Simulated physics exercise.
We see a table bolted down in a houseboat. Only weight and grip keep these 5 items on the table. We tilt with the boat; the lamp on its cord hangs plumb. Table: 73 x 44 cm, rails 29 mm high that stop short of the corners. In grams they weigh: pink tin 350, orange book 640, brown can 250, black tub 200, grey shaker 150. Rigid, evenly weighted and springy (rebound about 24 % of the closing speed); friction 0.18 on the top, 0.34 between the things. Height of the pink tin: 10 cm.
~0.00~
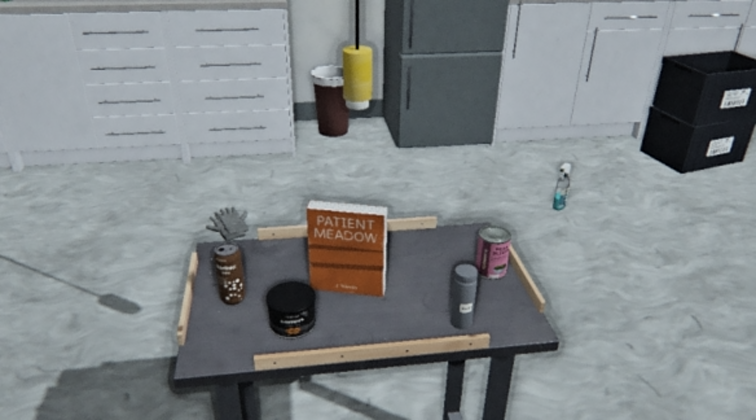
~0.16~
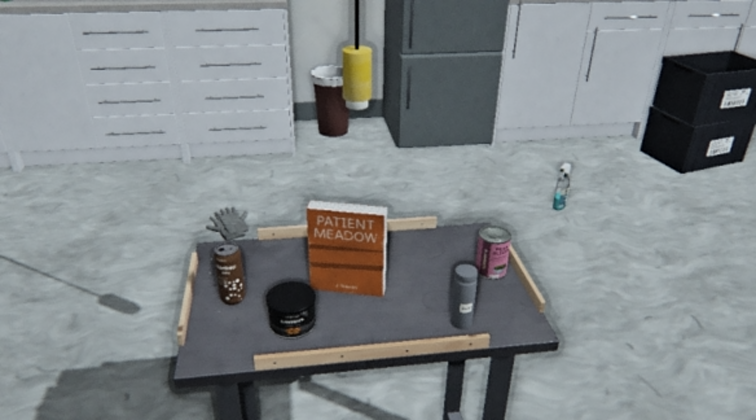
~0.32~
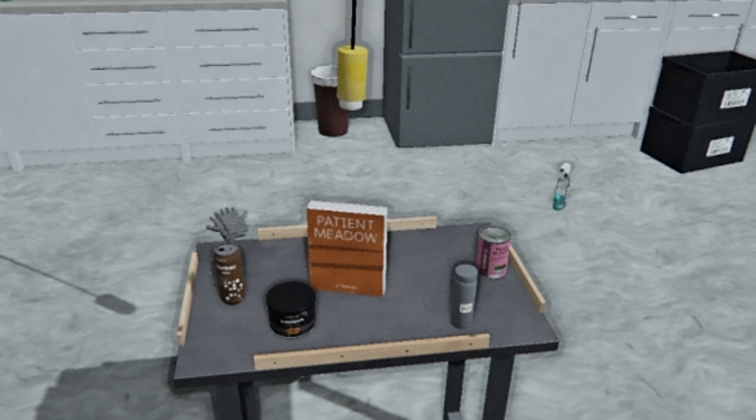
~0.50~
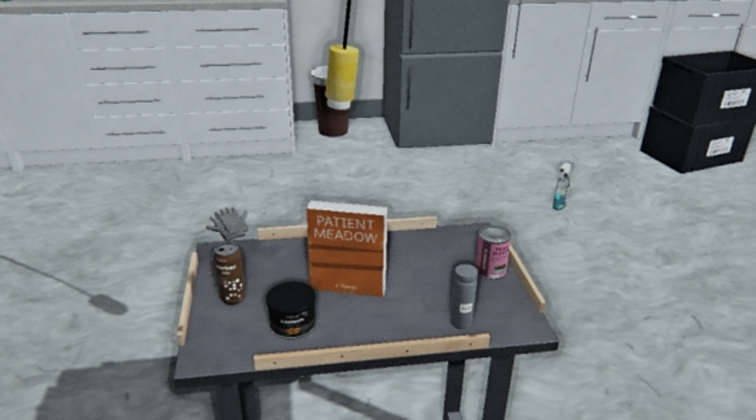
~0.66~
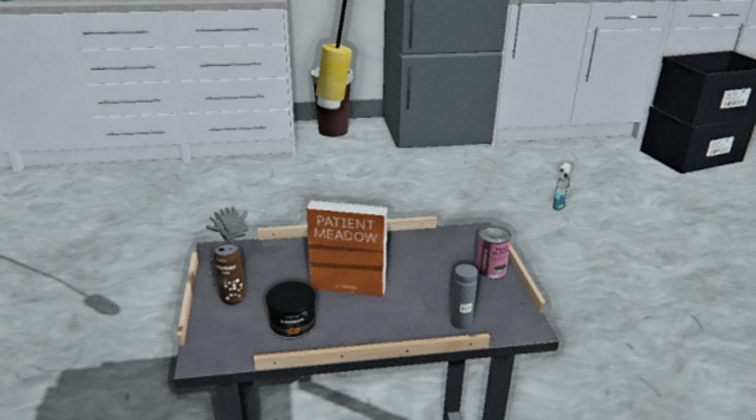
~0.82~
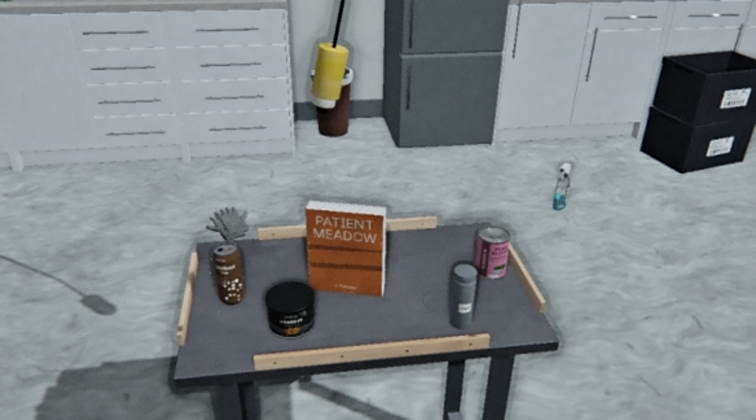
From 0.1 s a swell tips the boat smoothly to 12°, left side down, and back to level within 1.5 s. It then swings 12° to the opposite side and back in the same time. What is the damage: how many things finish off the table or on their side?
Lost: Zero.
After 1.02 s, floor tilted 11°, left side down.
After 1.32 s, floor tilted 4°, left side down; orange book slid 3 cm near (334, 251); pink tin slid 3 cm near (482, 254); brown can slid 3 cm.
After 2.52 s, floor tilted 11°, right side down.
After 2.72 s, floor tilted 6°, right side down.
At rest (3.6 s), all 5 in place, give or take 5 cm. Seen from the same camera at the end, pink tin near (493, 253), orange book near (347, 250).
